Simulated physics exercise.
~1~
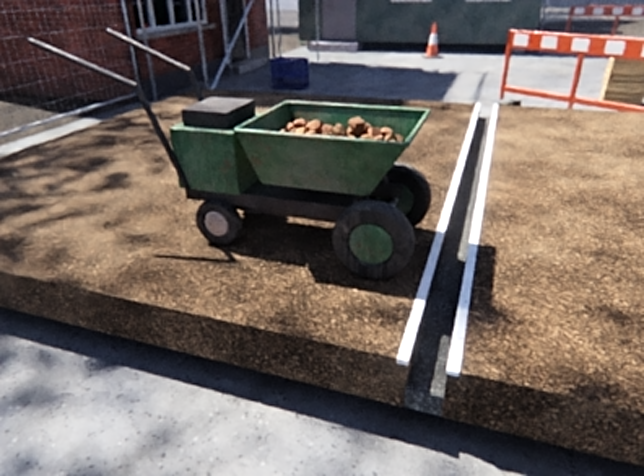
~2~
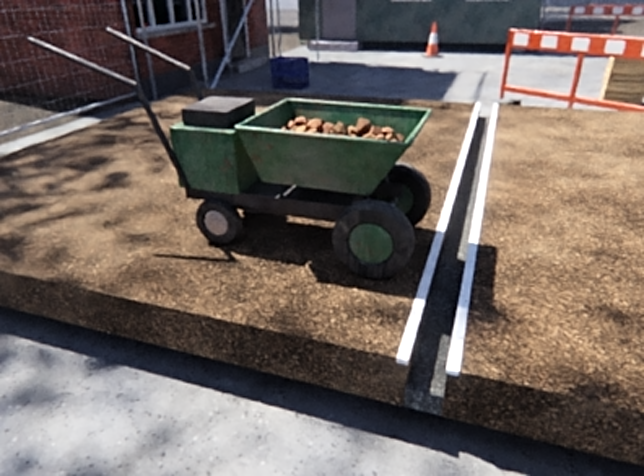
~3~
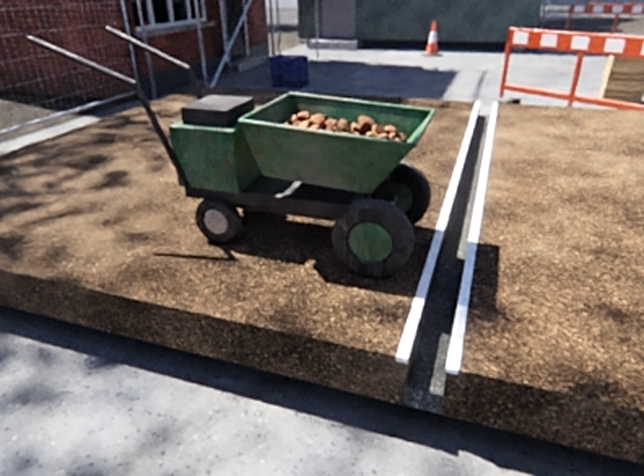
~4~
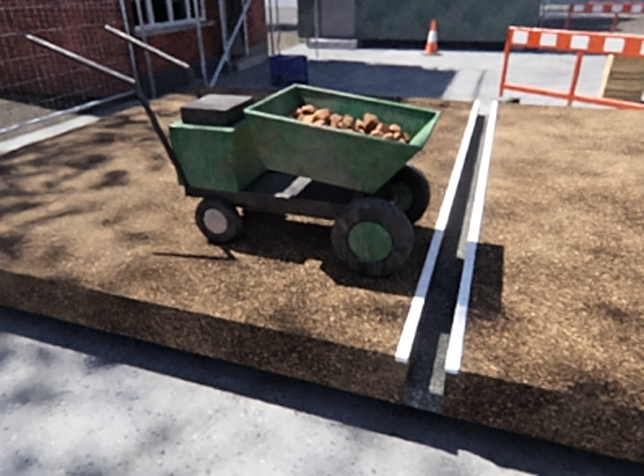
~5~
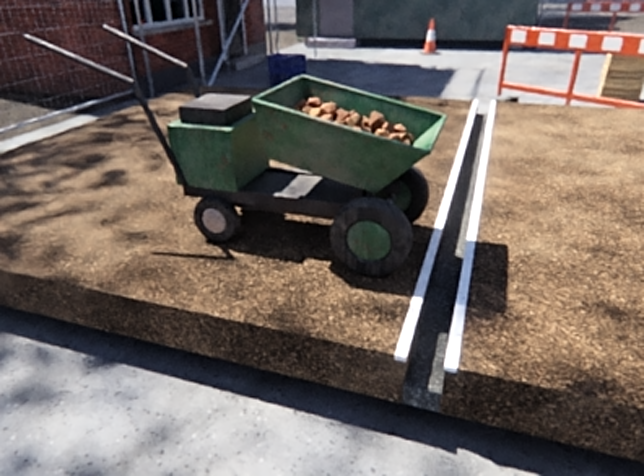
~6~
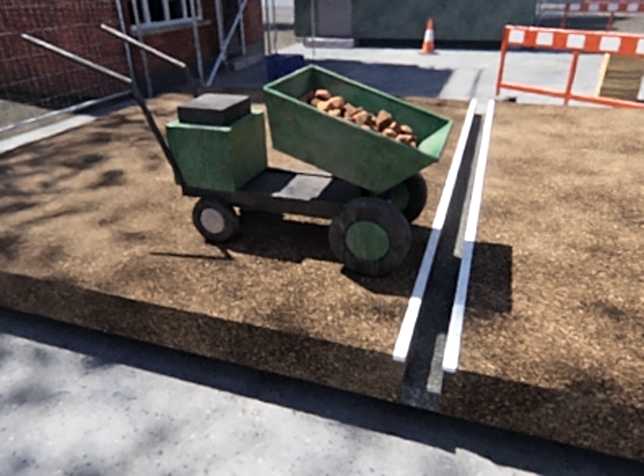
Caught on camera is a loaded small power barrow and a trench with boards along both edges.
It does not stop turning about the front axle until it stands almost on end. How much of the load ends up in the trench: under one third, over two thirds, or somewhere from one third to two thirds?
Under one third.
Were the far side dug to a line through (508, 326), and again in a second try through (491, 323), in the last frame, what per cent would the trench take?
Roughly 50 percent first and 30 percent second.
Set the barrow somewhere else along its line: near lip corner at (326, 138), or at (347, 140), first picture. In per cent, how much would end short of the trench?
I'd expect close to 30 per cent and then close to 10 per cent.
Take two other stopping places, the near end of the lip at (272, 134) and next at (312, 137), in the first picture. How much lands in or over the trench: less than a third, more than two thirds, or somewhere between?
Okay, the first stop comes out as under a third and the second as one to two thirds.
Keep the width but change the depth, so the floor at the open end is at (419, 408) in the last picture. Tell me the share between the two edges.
That would give roughly 0 percent.
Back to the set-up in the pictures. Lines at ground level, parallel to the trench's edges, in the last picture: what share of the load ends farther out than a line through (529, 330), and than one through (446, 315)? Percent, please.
In order: 40 percent, then 100 percent.
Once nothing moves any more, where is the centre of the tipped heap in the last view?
Close to (522, 262) in the last view.
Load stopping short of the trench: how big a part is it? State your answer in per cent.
Estimate: Around 0 per cent.
Soon after the last picture, skip tipped steeply; all in the skip.
A little later, skip tipped steeply; most in the skip; a small part beyond it; a stray few falling.
Later still, skip tipped right over; about a quarter in the skip; most beyond it.
By the end, skip tipped right over; a stray few in the skip; a stray few in or heaped over the trench; nearly all beyond it.
